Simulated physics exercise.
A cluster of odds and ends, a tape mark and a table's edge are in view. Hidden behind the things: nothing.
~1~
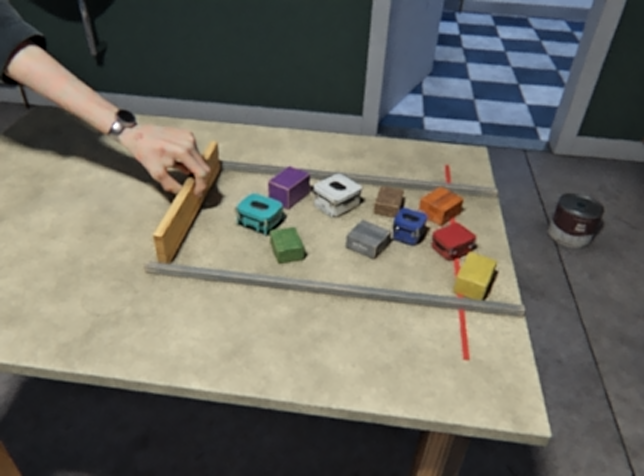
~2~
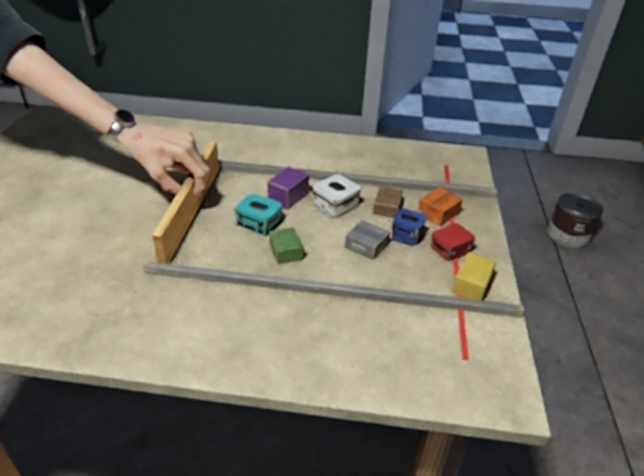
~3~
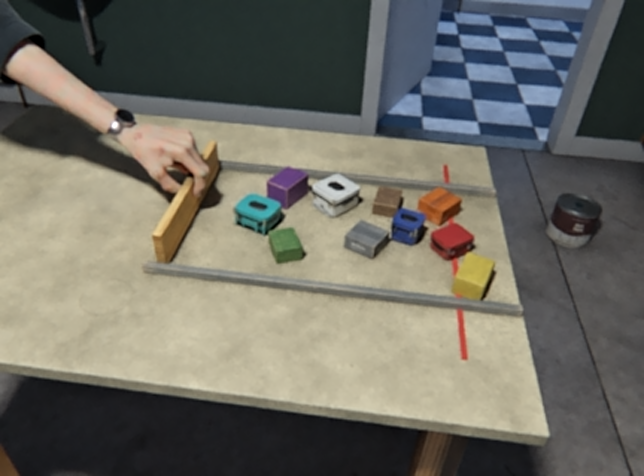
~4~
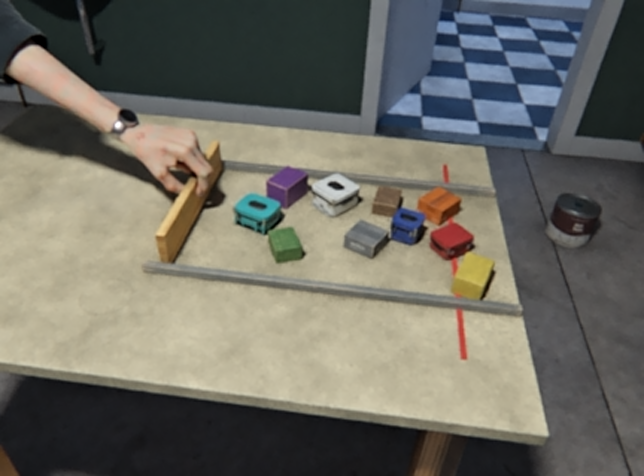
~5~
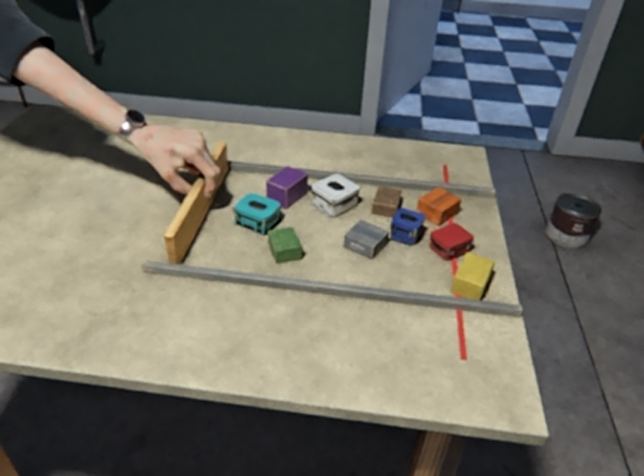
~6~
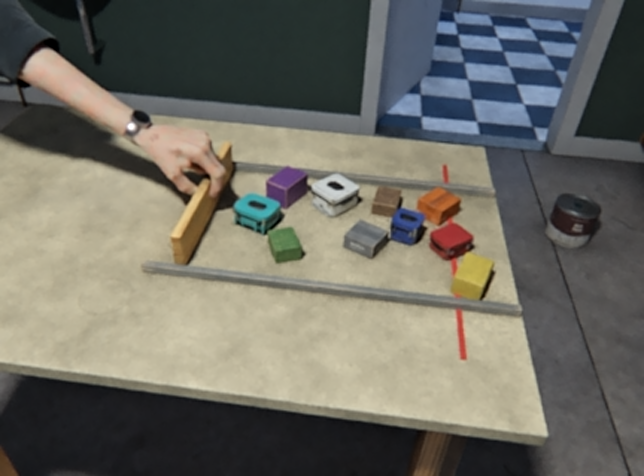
On a table, a hand slides an upright board slightly right toward colourful blocks and cases.
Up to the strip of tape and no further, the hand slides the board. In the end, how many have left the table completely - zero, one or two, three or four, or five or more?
After the sweep, the pieces gone from the top come to three or four, as it turns out.
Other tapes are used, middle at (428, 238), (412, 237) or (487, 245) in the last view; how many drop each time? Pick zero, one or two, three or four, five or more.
In order: One to two, one to two, 5 or more.
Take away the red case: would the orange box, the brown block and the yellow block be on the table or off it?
Orange box - gone, brown block - gone, yellow block - safe.
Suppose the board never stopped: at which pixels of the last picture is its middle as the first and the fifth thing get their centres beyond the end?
At (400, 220) for the first, at (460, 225) for the fifth.
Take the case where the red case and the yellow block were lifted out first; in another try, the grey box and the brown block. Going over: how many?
The first removal gives 2, the second gives 1.
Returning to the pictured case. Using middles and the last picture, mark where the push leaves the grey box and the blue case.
Grey box at about (497, 257), blue case at about (506, 231).
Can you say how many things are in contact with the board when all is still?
3.
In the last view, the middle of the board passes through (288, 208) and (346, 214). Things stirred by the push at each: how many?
Counts: 4 and 7.
Soon after, none off yet; yellow block at rest near (473, 276); red case at rest near (450, 243); orange box at rest near (438, 206).
After that, none off yet; yellow block at rest near (473, 276); red case at rest near (453, 244); orange box displaced about its own width near (478, 210).
In the end, the number that fall off is three or four; gone, brown block, orange box and red case.
